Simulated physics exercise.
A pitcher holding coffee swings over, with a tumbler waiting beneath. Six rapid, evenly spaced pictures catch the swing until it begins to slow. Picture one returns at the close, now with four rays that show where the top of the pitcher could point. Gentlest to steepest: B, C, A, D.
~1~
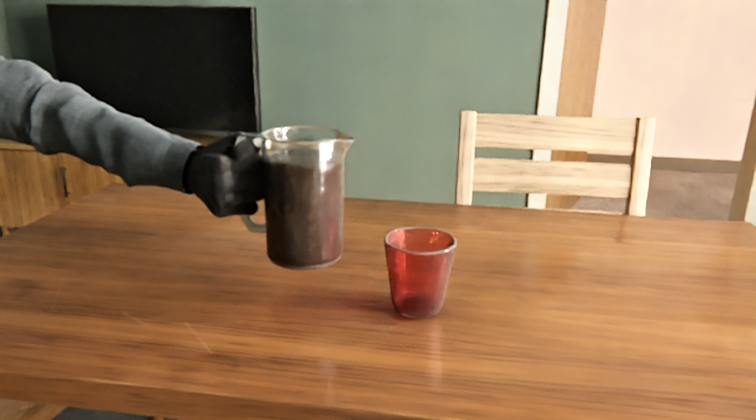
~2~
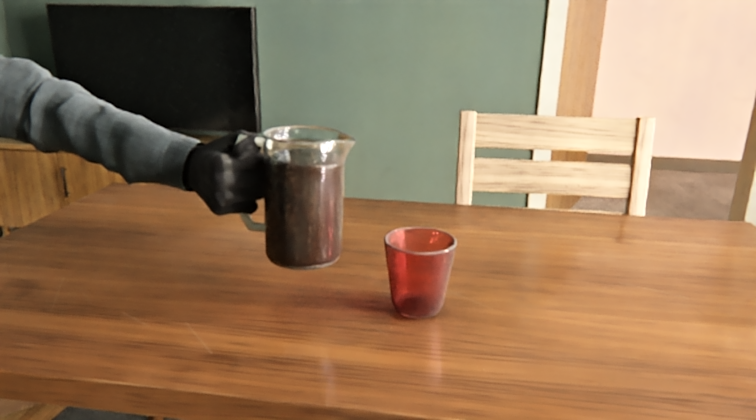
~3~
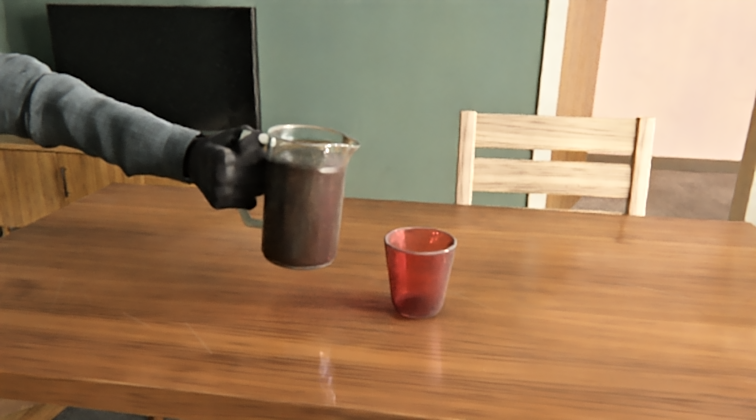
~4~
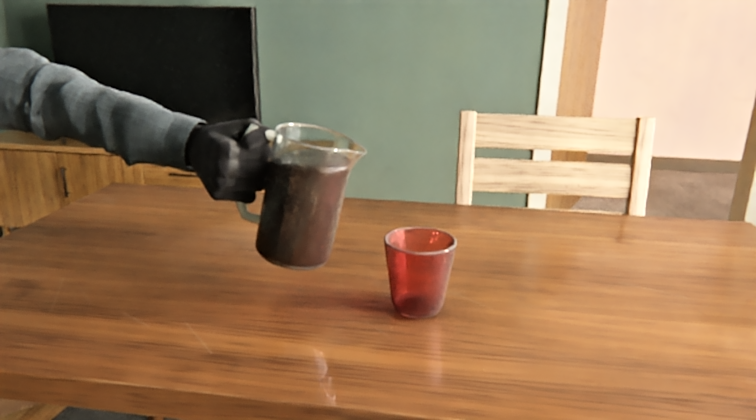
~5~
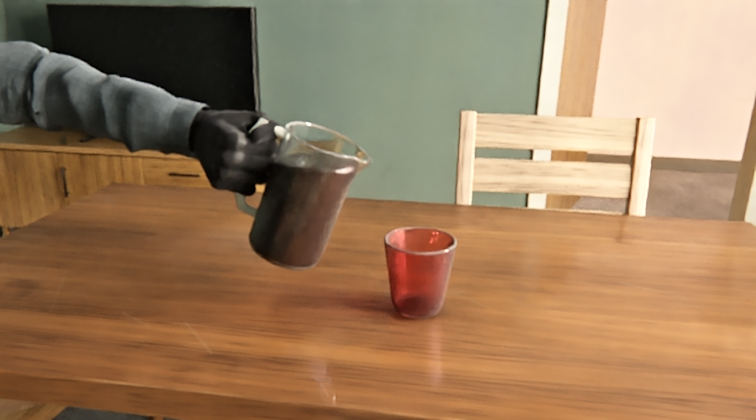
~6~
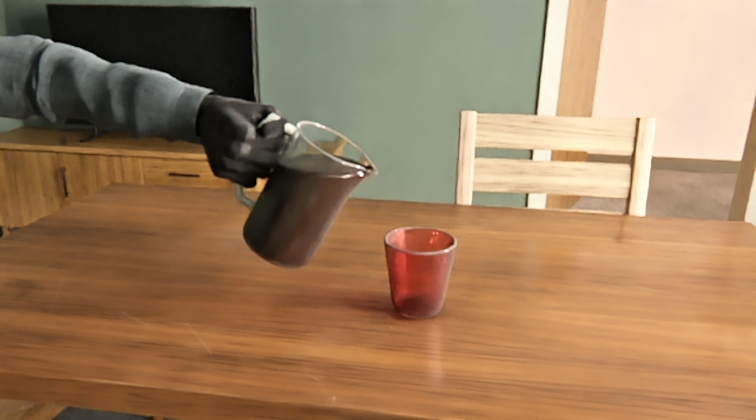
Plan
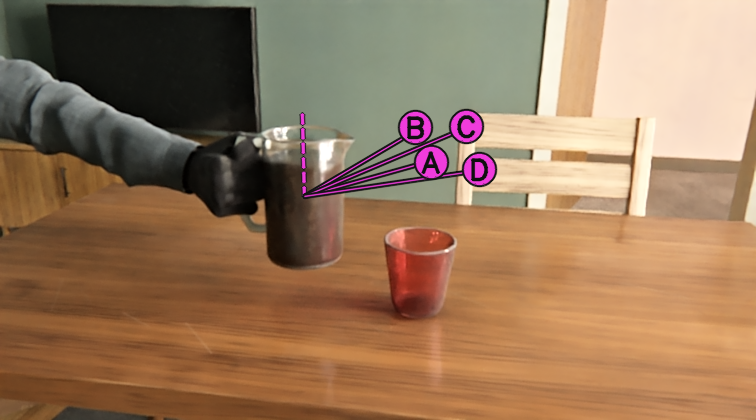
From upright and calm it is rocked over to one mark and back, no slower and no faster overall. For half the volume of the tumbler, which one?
Mark B does it best.
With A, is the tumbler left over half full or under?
Over half.
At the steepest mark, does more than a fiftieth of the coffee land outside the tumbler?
Yes, it does.
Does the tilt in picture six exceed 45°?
No, it does not.
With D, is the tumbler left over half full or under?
Over.
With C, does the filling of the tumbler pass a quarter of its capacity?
Yes, it does.
On the marked copy, A at (414, 165); B at (402, 138); C at (451, 133); D at (463, 172).
Choosing A, the tumbler ends with about 93 % of what it can hold.
Choosing B, the tumbler ends with about 48 % of what it can hold.
Choosing C, the tumbler ends with about 70 % of what it can hold.
Choosing D, the tumbler ends with about 96 % of what it can hold; 14 % of the coffee is spilt.
